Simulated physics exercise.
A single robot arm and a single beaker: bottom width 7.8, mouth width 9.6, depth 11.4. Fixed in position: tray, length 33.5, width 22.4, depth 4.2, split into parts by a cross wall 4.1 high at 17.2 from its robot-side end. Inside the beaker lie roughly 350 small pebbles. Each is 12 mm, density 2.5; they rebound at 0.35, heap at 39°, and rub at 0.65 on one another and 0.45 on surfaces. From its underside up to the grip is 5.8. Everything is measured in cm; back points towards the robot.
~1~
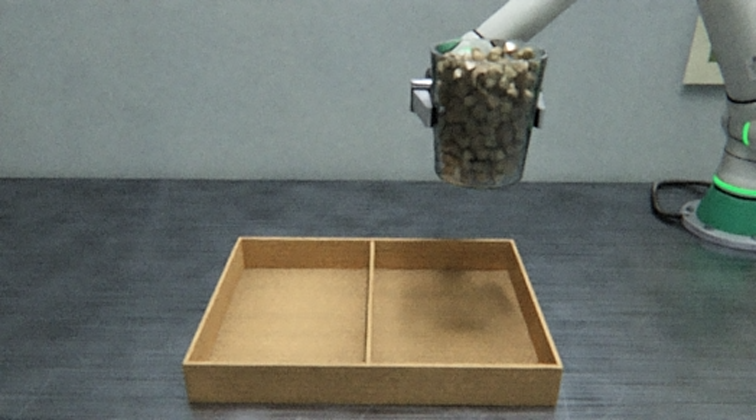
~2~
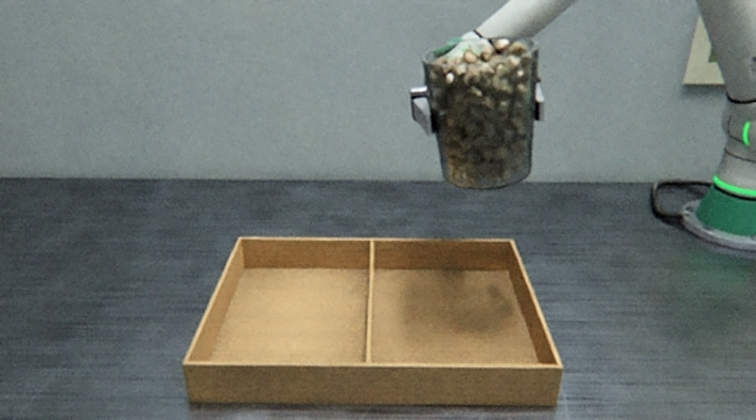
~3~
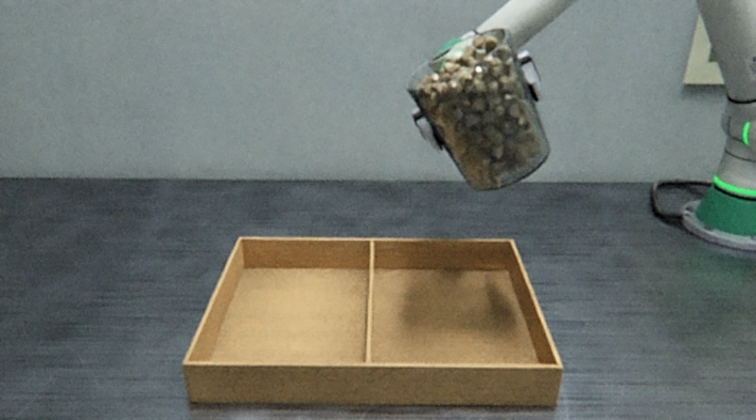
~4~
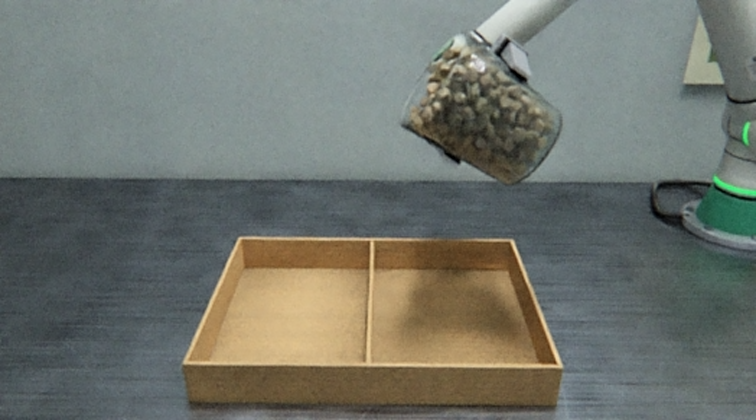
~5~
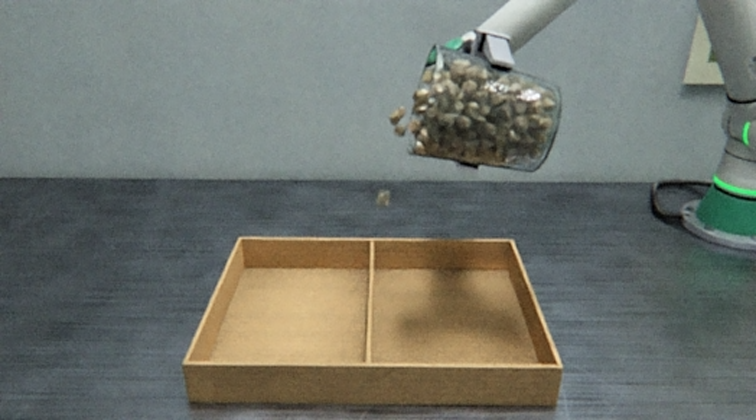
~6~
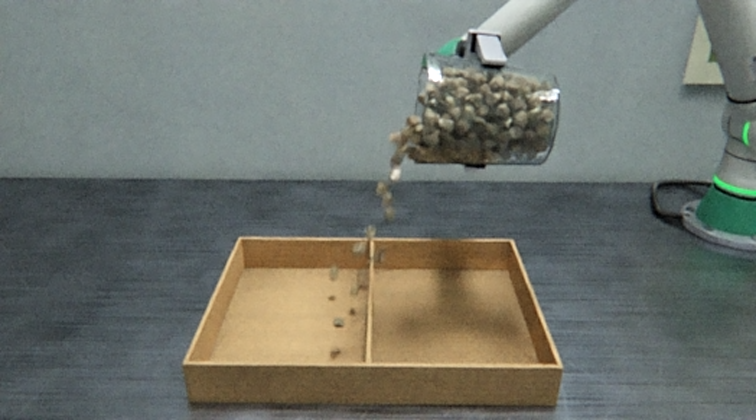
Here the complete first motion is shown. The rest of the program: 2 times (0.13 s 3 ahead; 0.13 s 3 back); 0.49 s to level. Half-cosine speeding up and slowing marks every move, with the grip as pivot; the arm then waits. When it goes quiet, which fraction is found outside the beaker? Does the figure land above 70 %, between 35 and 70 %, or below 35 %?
The figure lands between 35 and 70 %.
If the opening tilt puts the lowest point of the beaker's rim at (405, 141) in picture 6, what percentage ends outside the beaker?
25 percent or so.
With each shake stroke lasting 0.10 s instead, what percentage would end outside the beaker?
60 %.
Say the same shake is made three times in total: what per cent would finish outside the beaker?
About 60 per cent, then.
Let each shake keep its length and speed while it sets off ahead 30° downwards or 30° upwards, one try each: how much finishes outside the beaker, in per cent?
First try about 35 %, second try about 55 %.
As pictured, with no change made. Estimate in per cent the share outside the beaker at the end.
50 per cent, give or take.
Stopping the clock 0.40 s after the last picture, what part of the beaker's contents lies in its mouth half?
Around 55 percent.
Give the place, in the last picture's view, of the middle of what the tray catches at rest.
Estimated centre at around (334, 318).
Then, 0.40 s later, tilted 85° forward, highest piece 26 above the table; 239 in the beaker, 81 in the far-side part, 23 in the robot-side part, 10 in flight or on a rim.
Then, 0.81 s later, tilted 31° forward, highest piece 28 above the table; 181 in the beaker, 124 in the far-side part, 46 in the robot-side part, 2 in flight or on a rim.
Then, 1.21 s later, level, highest piece 27 above the table; 181 in the beaker, 126 in the far-side part, 46 in the robot-side part.
Then, 2.26 s later, level, highest piece 27 above the table; 181 in the beaker, 126 in the far-side part, 46 in the robot-side part.
At rest, 181 in the beaker, 126 in the far-side part, 46 in the robot-side part. That is 49 % outside the beaker.
